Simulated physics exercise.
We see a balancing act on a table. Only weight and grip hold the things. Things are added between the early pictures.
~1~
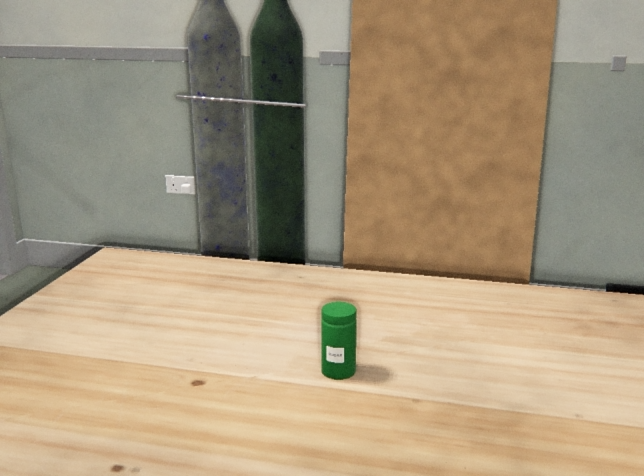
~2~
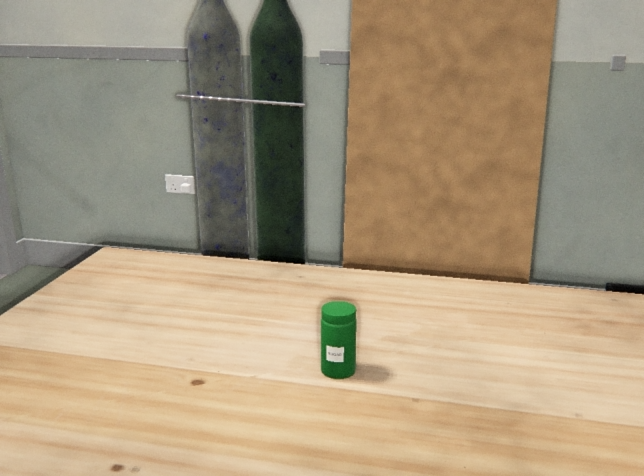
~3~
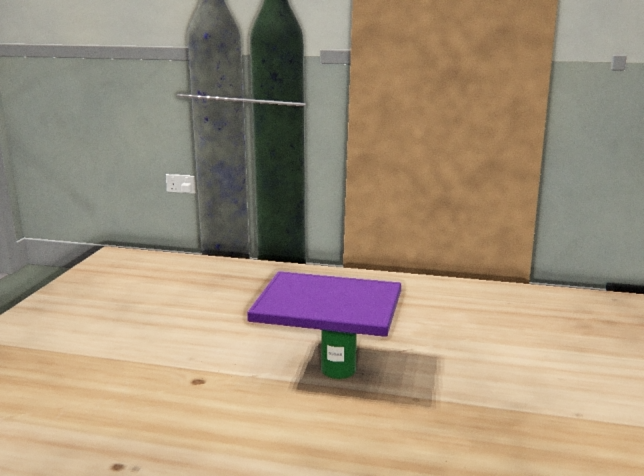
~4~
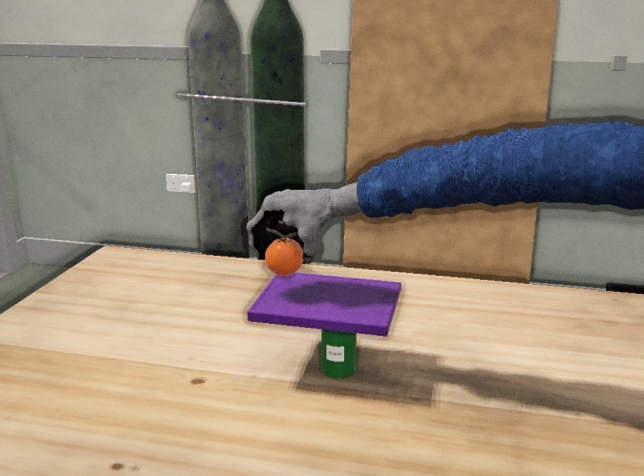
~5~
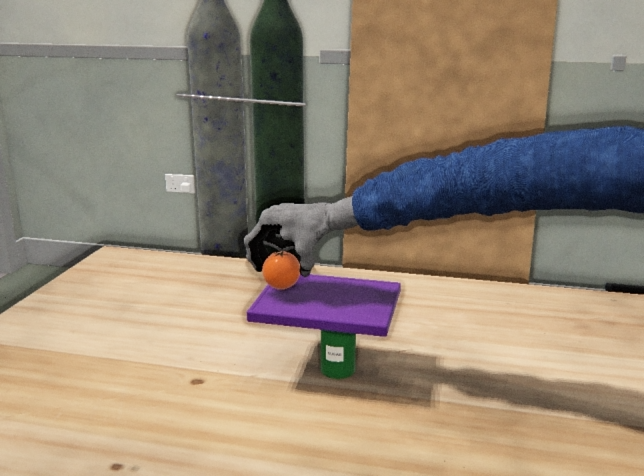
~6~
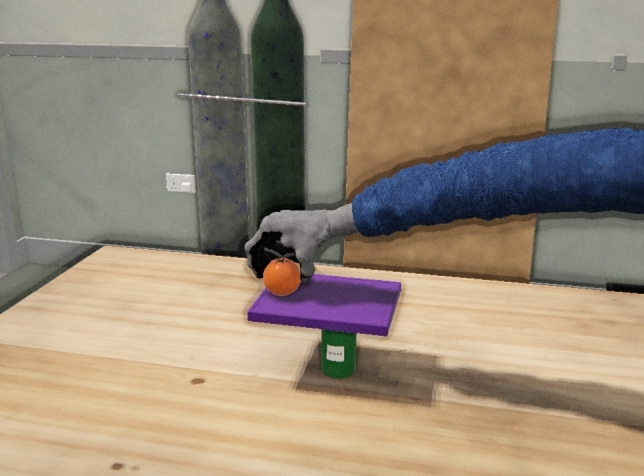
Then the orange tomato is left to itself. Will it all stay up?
In the end the stack gives way.
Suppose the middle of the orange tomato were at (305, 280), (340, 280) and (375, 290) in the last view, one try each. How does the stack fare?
In the first case it gives way; in the second case it stays up; in the third case it stays up.
Then, 0.40 s later than the last frame, orange tomato now fallen; purple lid on its side.
Then, 0.70 s later than the last frame, purple lid upside down.
When it is over, fallen, orange tomato and purple lid; green jar as before. The stack loses its balance.
